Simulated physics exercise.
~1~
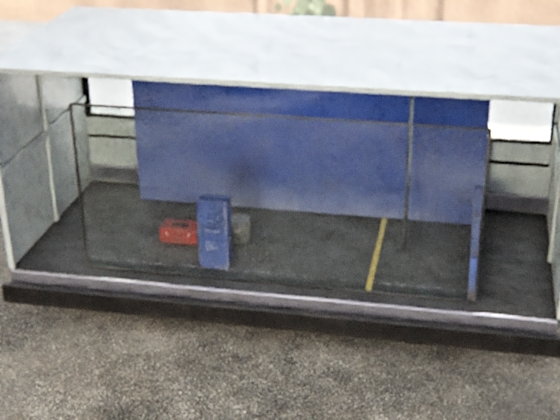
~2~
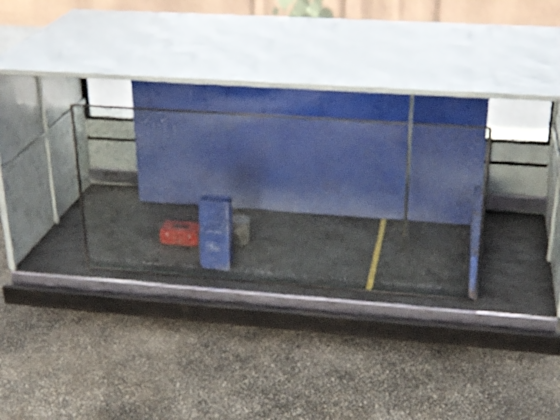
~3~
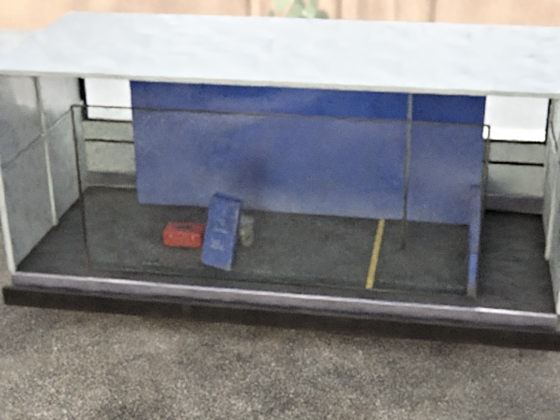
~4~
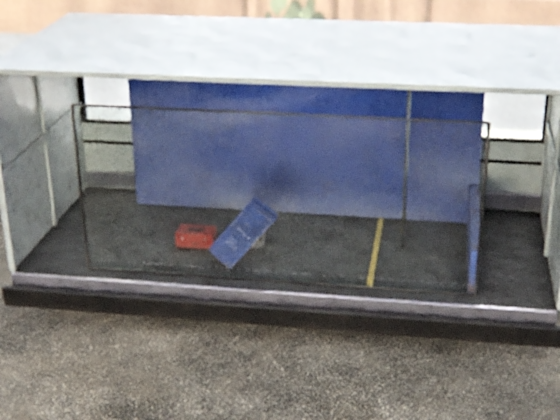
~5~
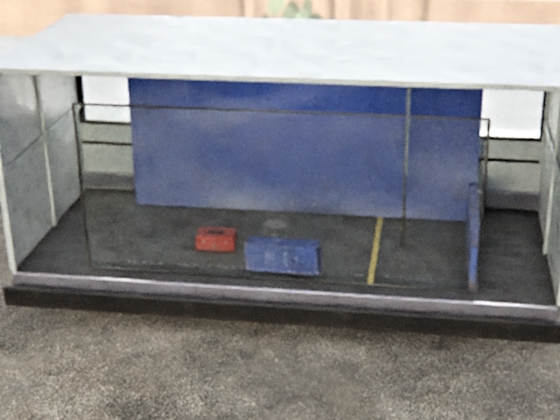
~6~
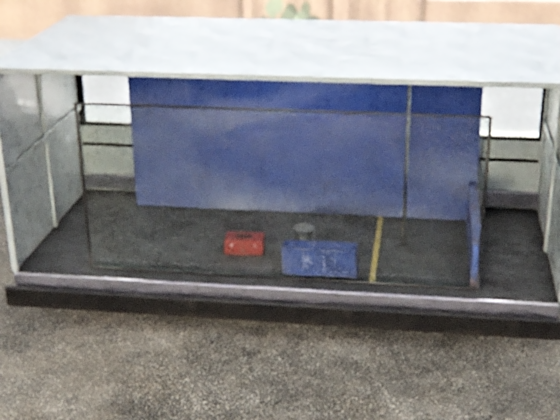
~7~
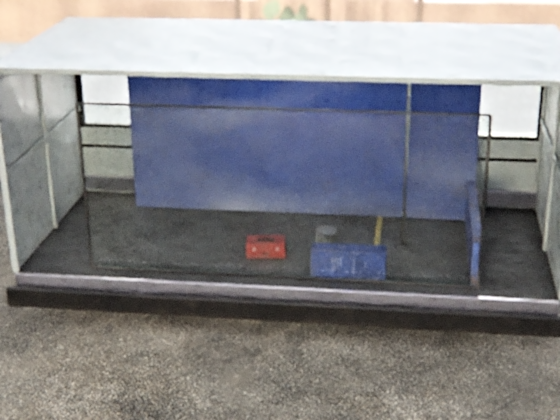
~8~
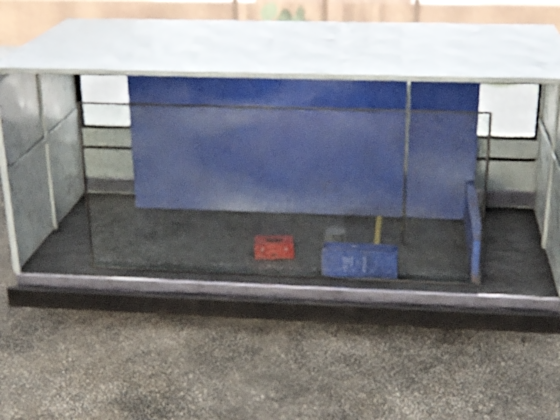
A tall blue box tips over and slides right with a red toolbox and grey bucket.
